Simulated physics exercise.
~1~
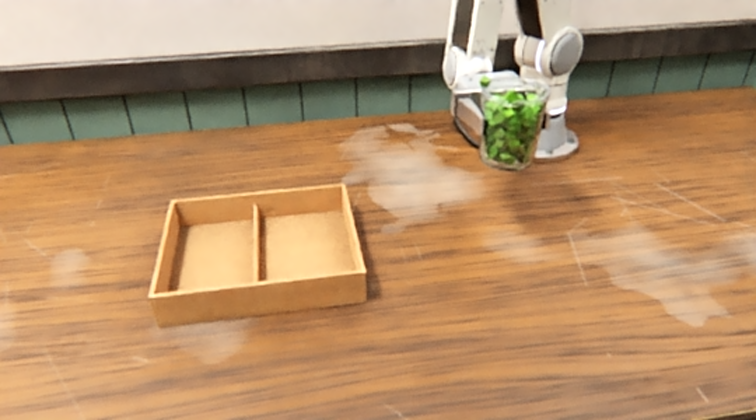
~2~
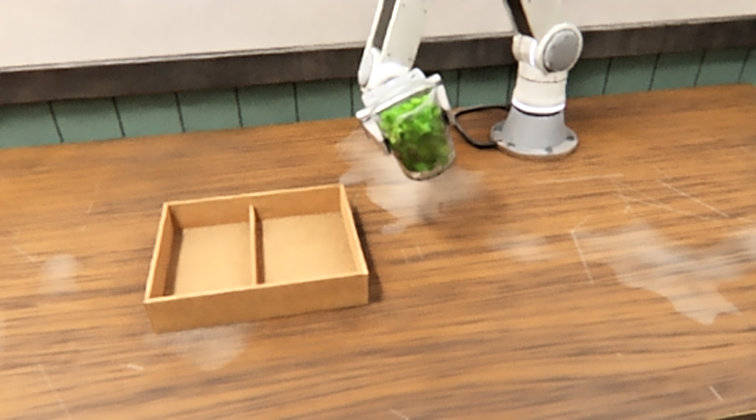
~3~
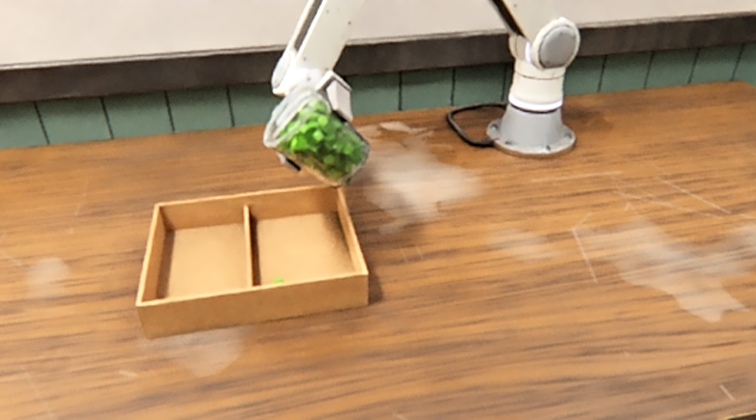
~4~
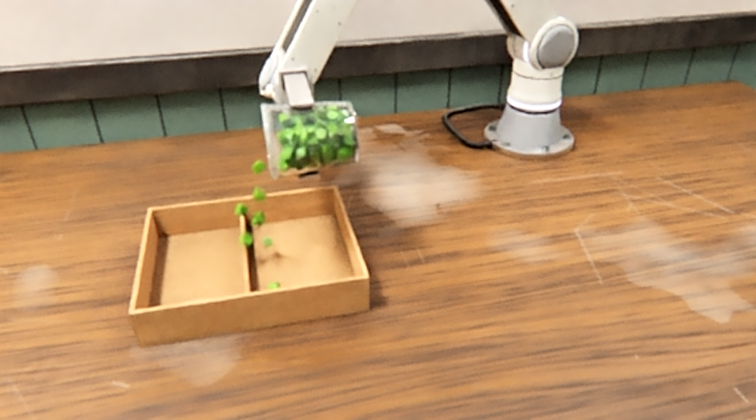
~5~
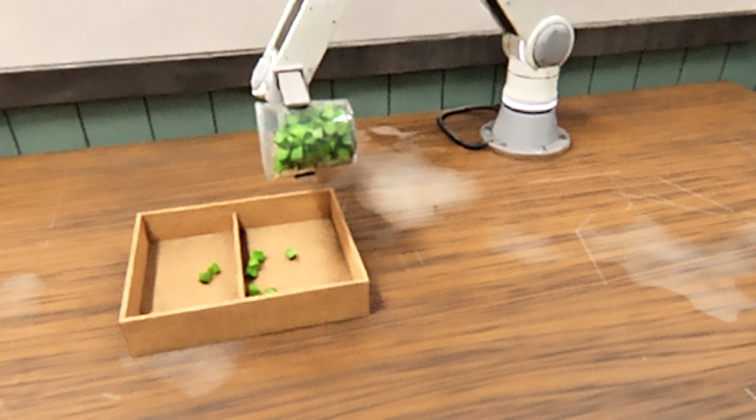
A white robot arm carried a clear tumbler of green vegetable pieces left toward a divided wooden tray and tipped it onto its side, spilling a few into both sections, while most stayed in the tumbler and none landed on the table.
